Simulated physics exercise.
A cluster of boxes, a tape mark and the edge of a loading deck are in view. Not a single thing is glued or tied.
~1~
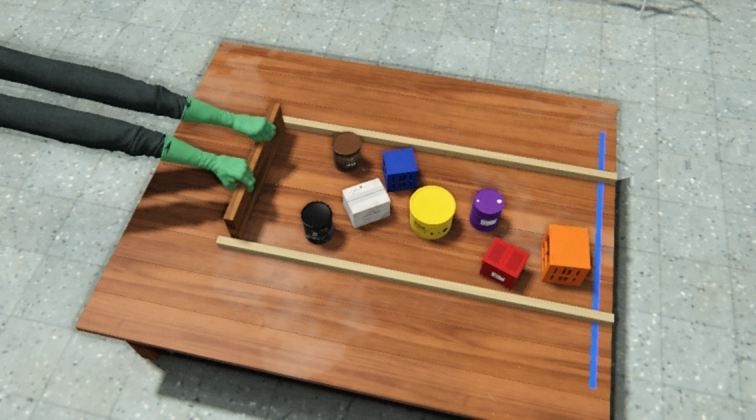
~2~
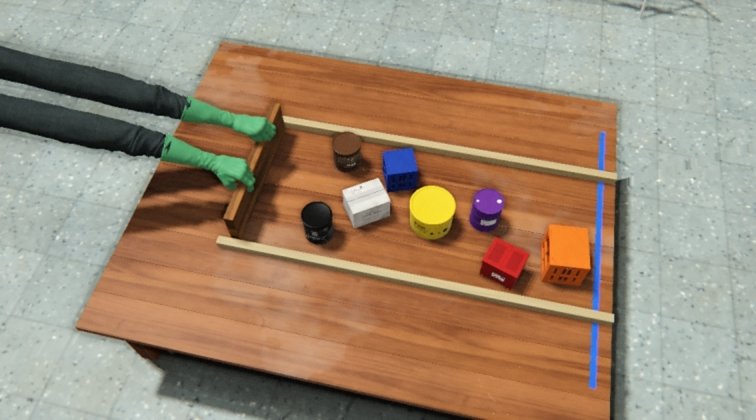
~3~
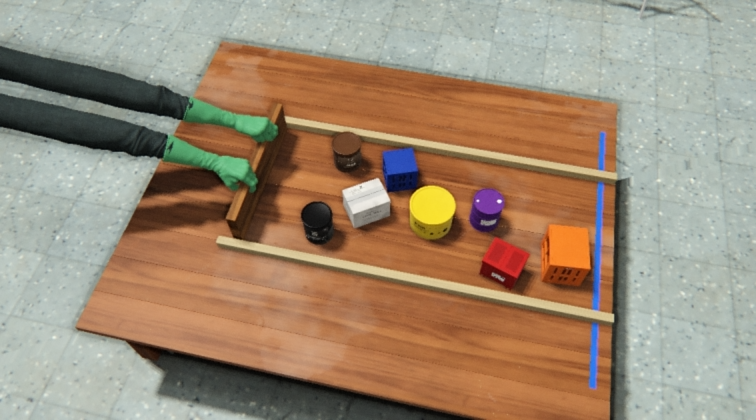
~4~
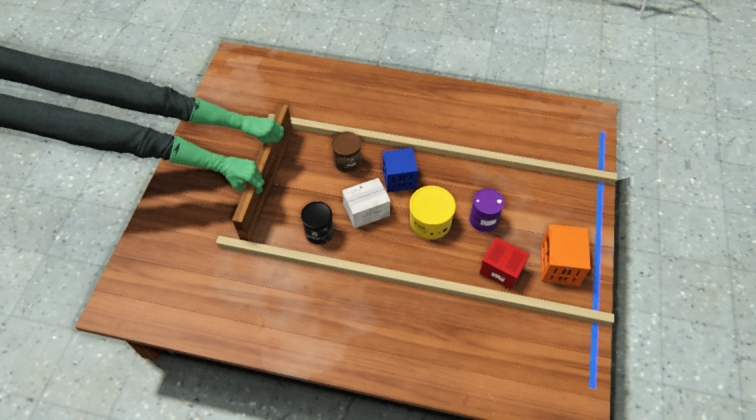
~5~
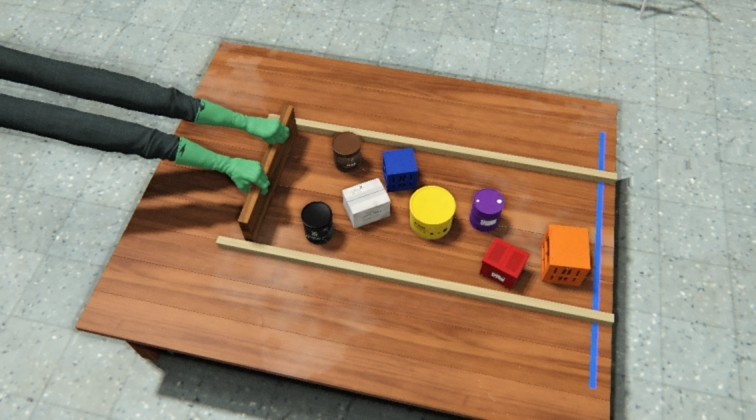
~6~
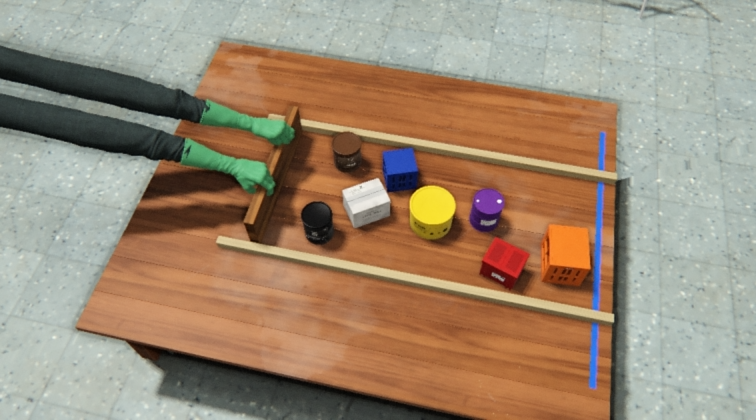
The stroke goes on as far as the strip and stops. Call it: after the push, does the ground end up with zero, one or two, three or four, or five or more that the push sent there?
The ground ends up with five or more.
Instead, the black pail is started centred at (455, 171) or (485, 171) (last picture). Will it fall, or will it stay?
In that order: Ends up off, then ends up off.
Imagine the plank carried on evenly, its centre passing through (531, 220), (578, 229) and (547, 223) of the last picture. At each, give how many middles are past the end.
Per position: 1 / 5 / 1.
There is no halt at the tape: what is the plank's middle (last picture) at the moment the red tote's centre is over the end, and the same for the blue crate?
The middle sits near (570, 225) for the first and near (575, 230) for the other.
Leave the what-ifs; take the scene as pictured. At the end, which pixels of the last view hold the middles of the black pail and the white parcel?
About (618, 281), and the other about (618, 232).
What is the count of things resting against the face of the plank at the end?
It's 3 of them.
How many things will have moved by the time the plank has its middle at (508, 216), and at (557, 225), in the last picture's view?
I get 8 at the one place and 8 at the other.
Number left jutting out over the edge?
Expected count: 3.
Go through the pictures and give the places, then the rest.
In the first frame, orange crate (565, 255); red tote (504, 264); purple canister (486, 210); plank (257, 170); tape (598, 244).
In the second frame, red tote (504, 264); white parcel (366, 203).
In the third frame, purple canister (486, 210); plank (259, 170).
In the fourth frame, orange crate (565, 256); black pail (318, 224).
In the fifth frame, red tote (504, 264); brown pail (347, 153).
In the sixth frame, orange crate (565, 256); red tote (504, 264); purple canister (486, 210); plank (275, 173); tape (598, 244).
Soon after, none off yet; orange crate at rest near (565, 256); red tote at rest near (504, 264); purple canister moving near (491, 211).
By the end, the number that fall off is five or more; fallen, blue crate, yellow pail, purple canister, red tote and orange crate.
